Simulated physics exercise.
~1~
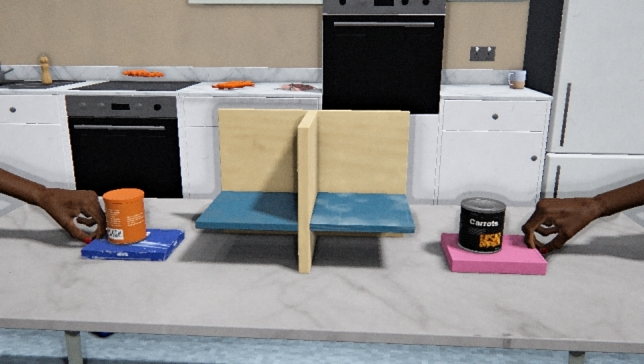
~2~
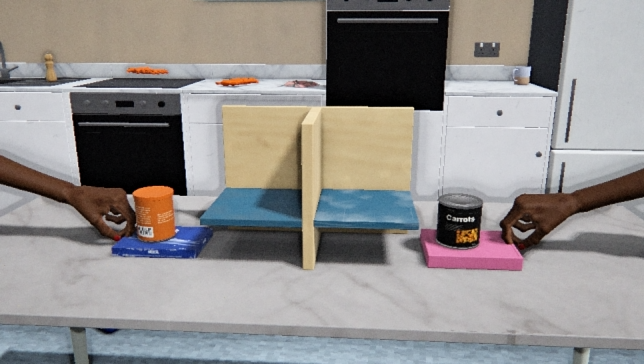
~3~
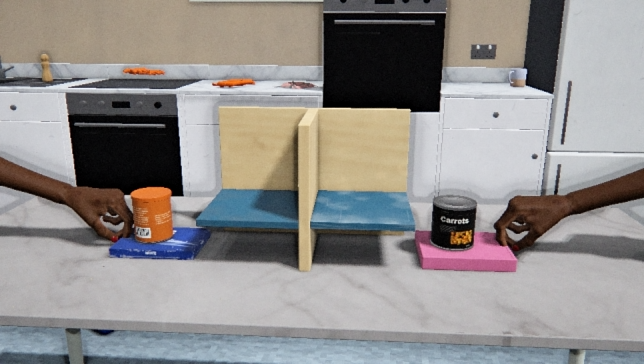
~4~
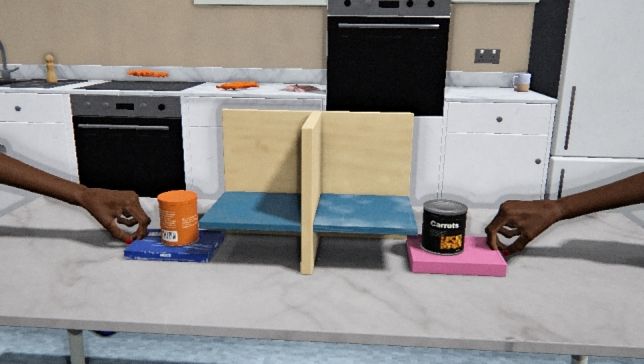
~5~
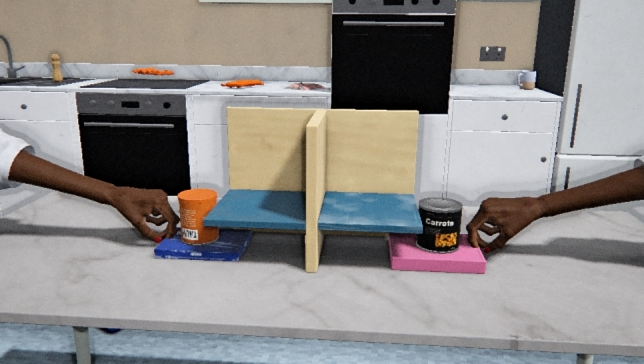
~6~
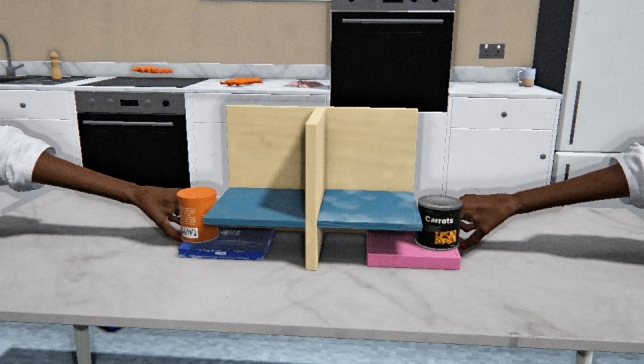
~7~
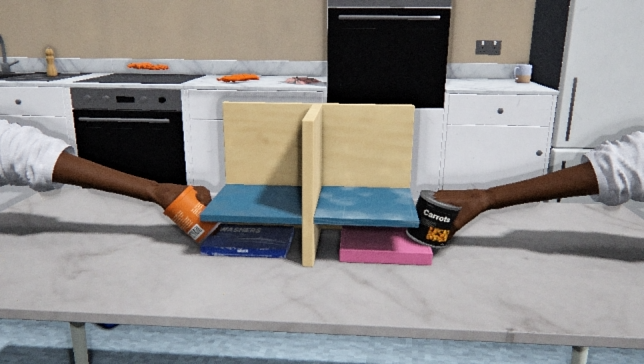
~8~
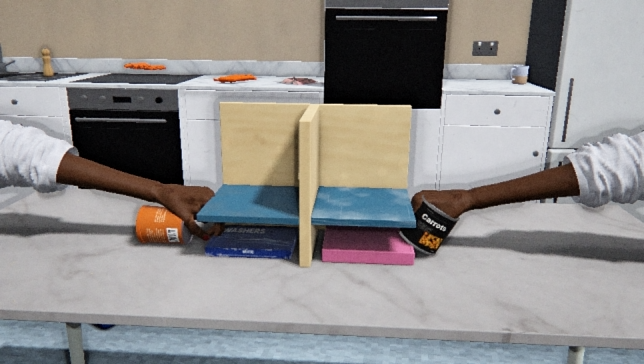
Two hands sliding a blue box and pink tray under a shelf, which knocks the orange pot over and tilts the black pot.
